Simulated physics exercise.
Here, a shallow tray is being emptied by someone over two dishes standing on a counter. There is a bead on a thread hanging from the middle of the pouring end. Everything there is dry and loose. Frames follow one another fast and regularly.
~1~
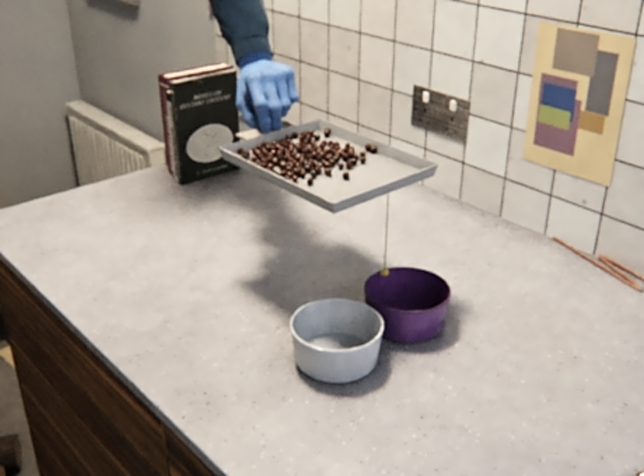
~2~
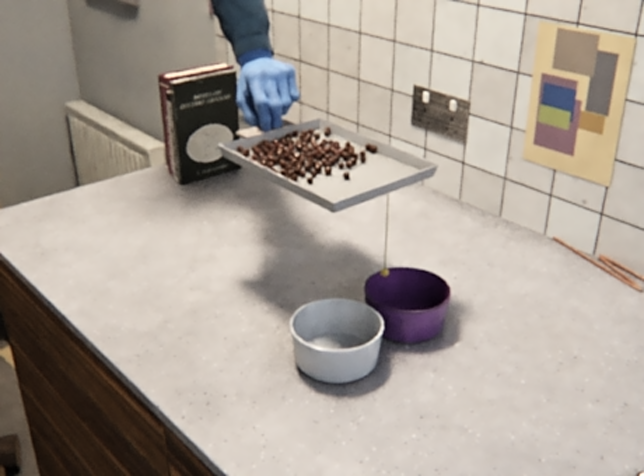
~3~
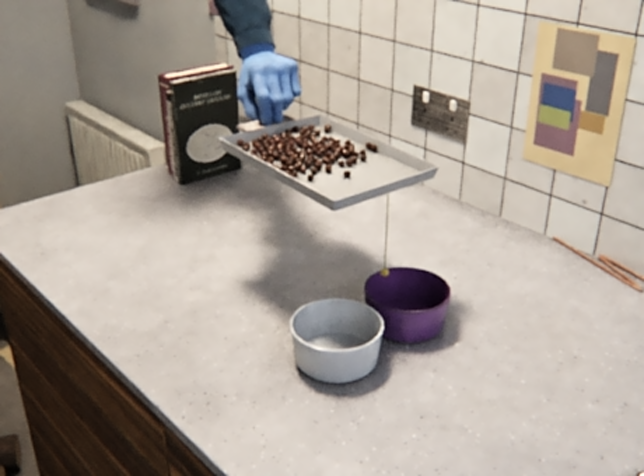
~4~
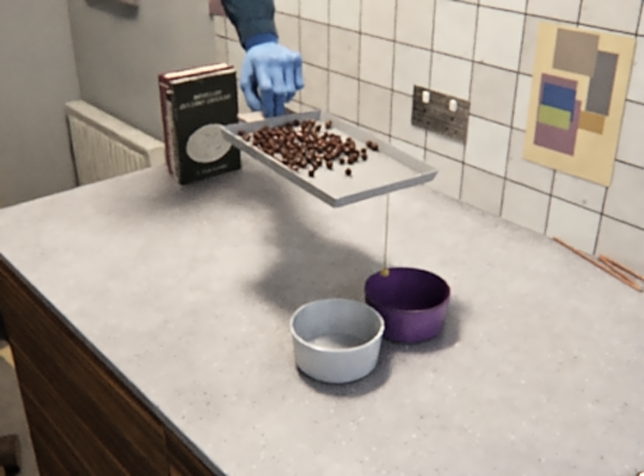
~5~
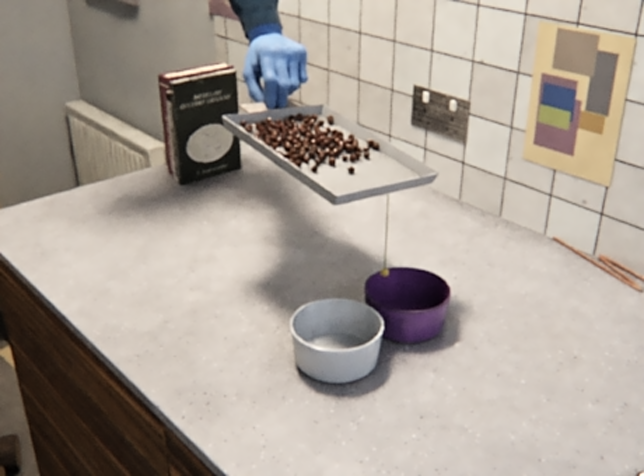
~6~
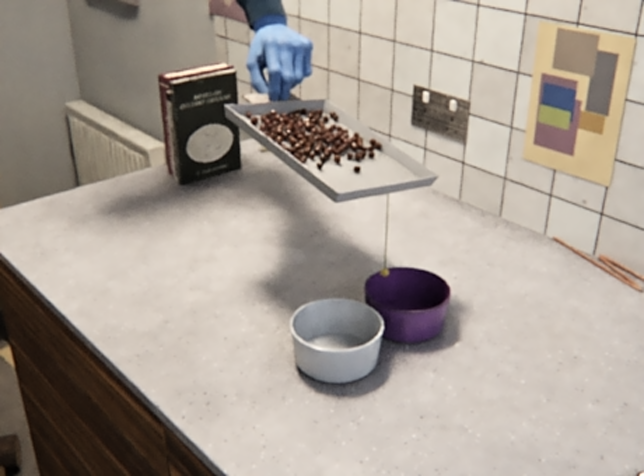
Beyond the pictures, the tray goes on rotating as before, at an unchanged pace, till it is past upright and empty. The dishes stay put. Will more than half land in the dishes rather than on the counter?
No. Mostly spilled.
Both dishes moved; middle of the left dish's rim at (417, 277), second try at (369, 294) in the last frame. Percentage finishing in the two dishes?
The first position comes out at 80 per cent, the other at 100 per cent.
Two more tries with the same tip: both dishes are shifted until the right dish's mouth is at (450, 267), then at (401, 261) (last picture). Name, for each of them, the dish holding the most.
Right side first, Right side second.
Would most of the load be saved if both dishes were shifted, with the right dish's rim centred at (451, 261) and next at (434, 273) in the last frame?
The dishes end up with the greater share in the first try and the greater share in the second.
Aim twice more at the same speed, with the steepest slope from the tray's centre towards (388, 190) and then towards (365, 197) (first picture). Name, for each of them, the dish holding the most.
First try: The dish to the right; second try: The dish to the left.
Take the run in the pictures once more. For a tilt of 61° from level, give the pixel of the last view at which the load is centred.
In the last view the centre sits at roughly (412, 181).
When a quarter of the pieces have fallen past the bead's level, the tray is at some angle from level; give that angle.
Angle reached: About 70°.
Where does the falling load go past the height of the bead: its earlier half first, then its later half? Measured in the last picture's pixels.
First half (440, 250); second half (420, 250).
Just after the last frame, tray tipped steeply; the larger part on the tray; just a few in the right dish; about a tenth outside both; about a tenth in the air.
A moment on, tray tipped past a quarter turn; just a few on the tray; about a tenth in the right dish; the larger part outside both; just a few in the air.
Further on, tray tipped past a quarter turn; about a tenth in the right dish; the larger part outside both.
When it is over, tray tipped past a quarter turn; not one in the left dish; about a tenth in the right dish; the larger part outside both.
